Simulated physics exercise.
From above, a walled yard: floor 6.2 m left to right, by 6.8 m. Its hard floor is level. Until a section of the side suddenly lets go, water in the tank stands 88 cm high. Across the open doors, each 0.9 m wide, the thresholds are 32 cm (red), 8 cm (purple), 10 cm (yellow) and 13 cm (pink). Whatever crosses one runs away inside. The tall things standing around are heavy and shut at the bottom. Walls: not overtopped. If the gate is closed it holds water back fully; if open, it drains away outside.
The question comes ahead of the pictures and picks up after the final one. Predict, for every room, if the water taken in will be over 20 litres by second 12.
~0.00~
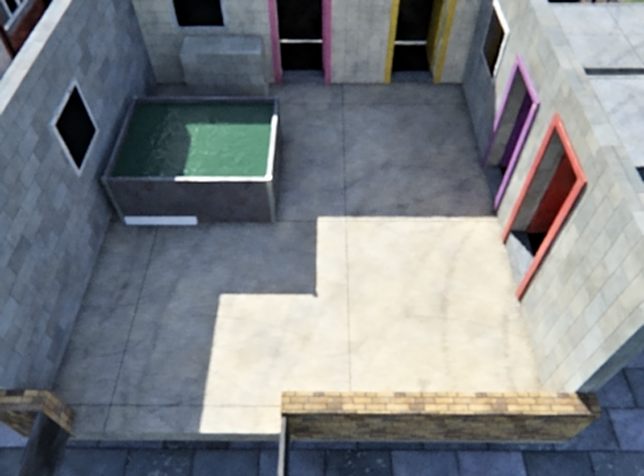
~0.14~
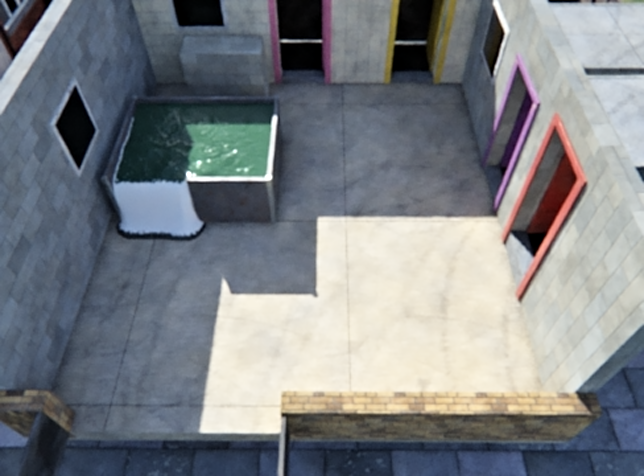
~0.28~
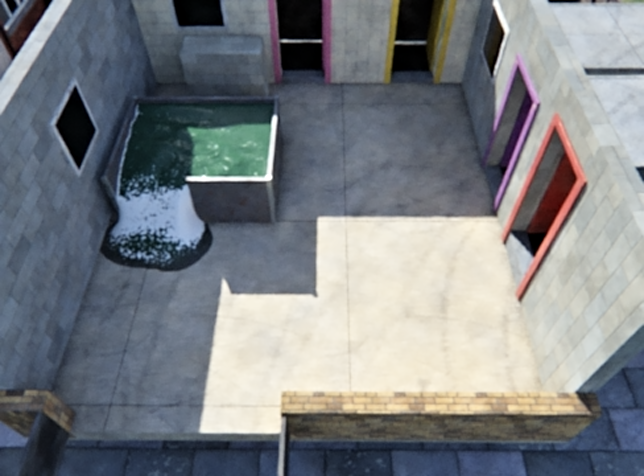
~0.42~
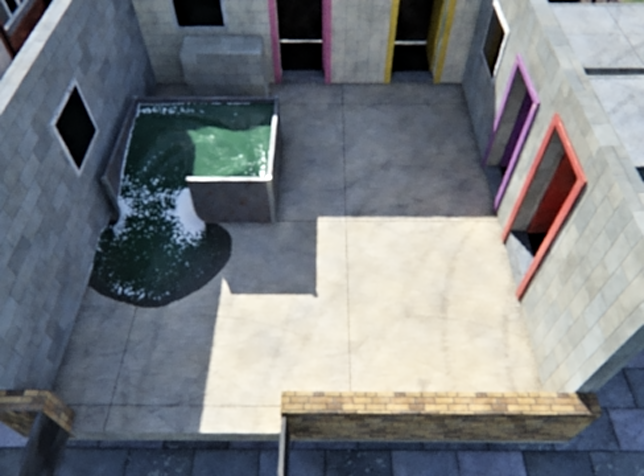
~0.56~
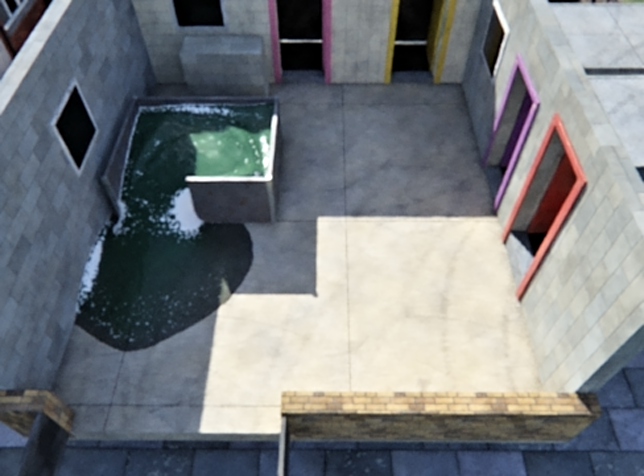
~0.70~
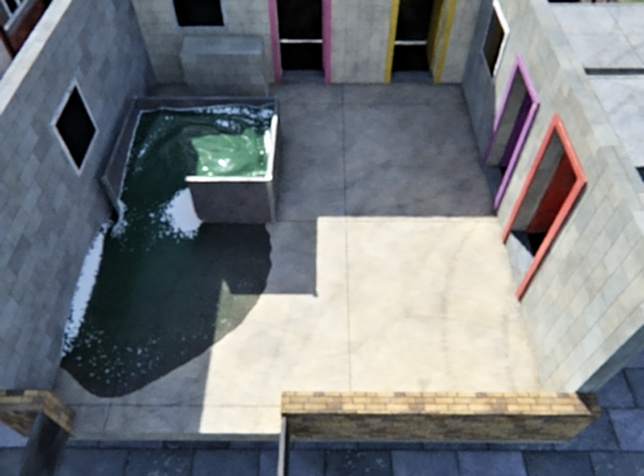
Red door: Short of the limit. Purple door: Short of the limit. Yellow door: Short of the limit. Pink door: Short of the limit.
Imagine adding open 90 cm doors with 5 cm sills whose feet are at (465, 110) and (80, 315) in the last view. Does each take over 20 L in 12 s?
Result in order - not enough, then more than that.
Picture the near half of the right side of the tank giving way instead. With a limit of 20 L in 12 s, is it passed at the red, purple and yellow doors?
At red the amount is beneath the mark, at purple it is higher than the mark, and at yellow it is higher than the mark.
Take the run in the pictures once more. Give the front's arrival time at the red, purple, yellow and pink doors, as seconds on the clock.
Red 5.0 s, purple 8.0 s, yellow not within the 12 s, pink 7.0 s.
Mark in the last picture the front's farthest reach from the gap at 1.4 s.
Point: Roughly (306, 413) in the last view.
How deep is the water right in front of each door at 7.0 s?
You'd get red at 2 cm, purple at 0 cm, yellow at 0 cm, and pink at 1 cm.
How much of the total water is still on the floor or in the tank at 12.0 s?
Around 24 percent of the water.
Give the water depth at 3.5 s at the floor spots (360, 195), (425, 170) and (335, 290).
About 0, 0 and 1 cm respectively.
After 1.4 s water covers 25 % of the floor and is deepest (66 cm) near (45, 411); red door not reached, purple door not reached, yellow door not reached, pink door not reached.
After 2.2 s water covers 25 % of the floor and is deepest (46 cm) near (50, 397); red door not reached, purple door not reached, yellow door not reached, pink door not reached.
After 3.5 s water covers 30 % of the floor and is deepest (27 cm) near (45, 411); red door not reached, purple door not reached, yellow door not reached, pink door not reached.
After 7.0 s water covers 40 % of the floor and is deepest (14 cm) near (45, 411); red door 2 cm at the sill, 0 L in, purple door not reached, yellow door not reached, pink door 1 cm at the sill, 0 L in.
After 12.0 s water covers 50 % of the floor and is deepest (6 cm) near (64, 357); red door 2 cm at the sill, 0 L in, purple door 2 cm at the sill, 0 L in, yellow door not reached, pink door 1 cm at the sill, 0 L in.
